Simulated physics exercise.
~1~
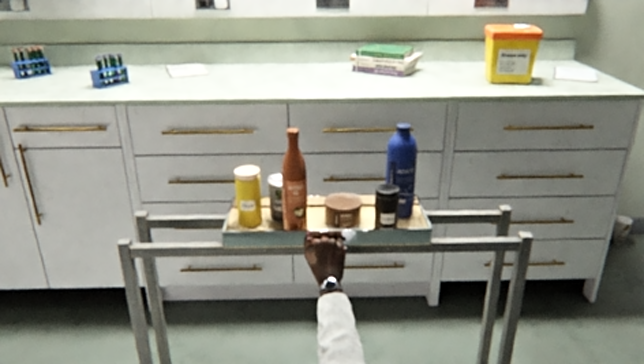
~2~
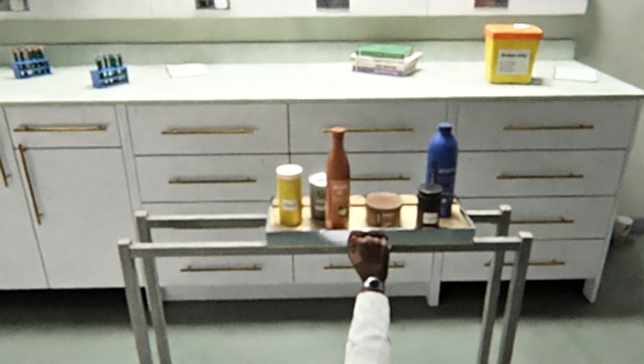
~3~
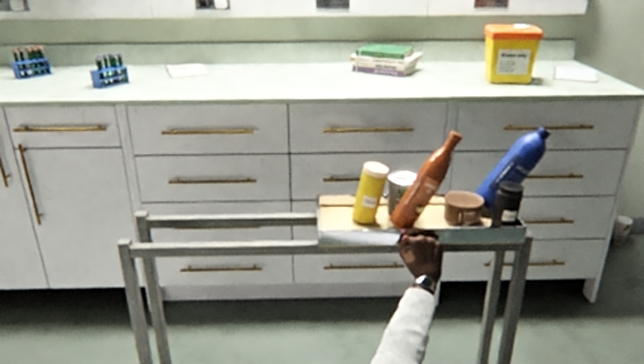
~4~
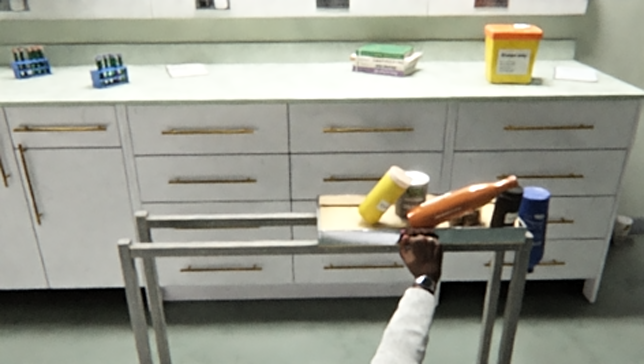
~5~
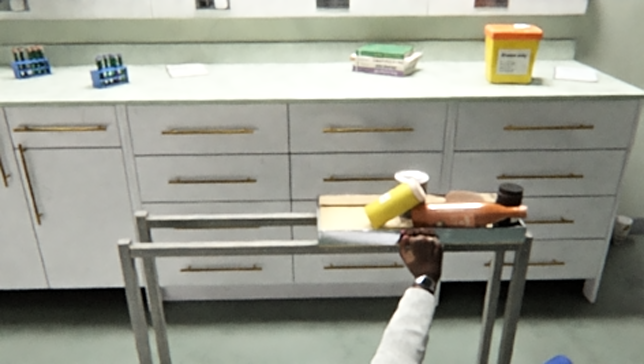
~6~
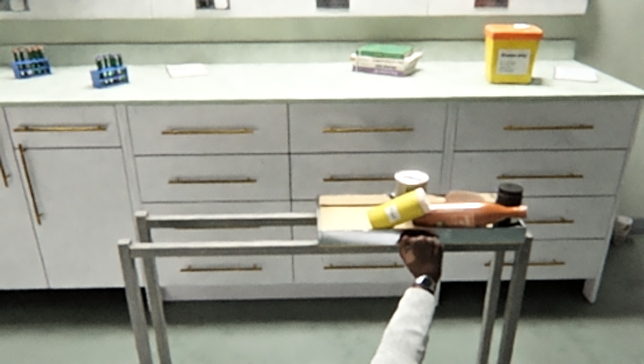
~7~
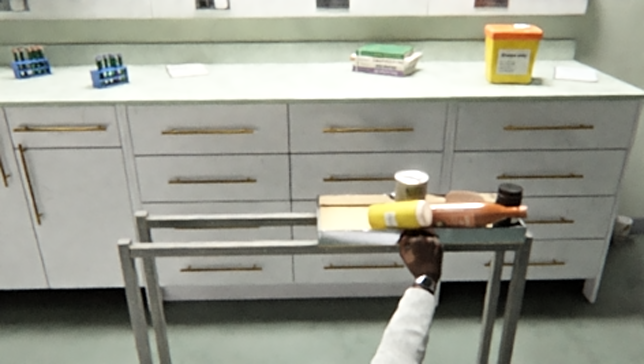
The video shows a hand pushing a tray of jars and bottles rightward along a metal frame until it stops abruptly; the blue bottle tumbles off the right side to the floor, while the orange bottle and yellow jar topple and stay lying on the tray.
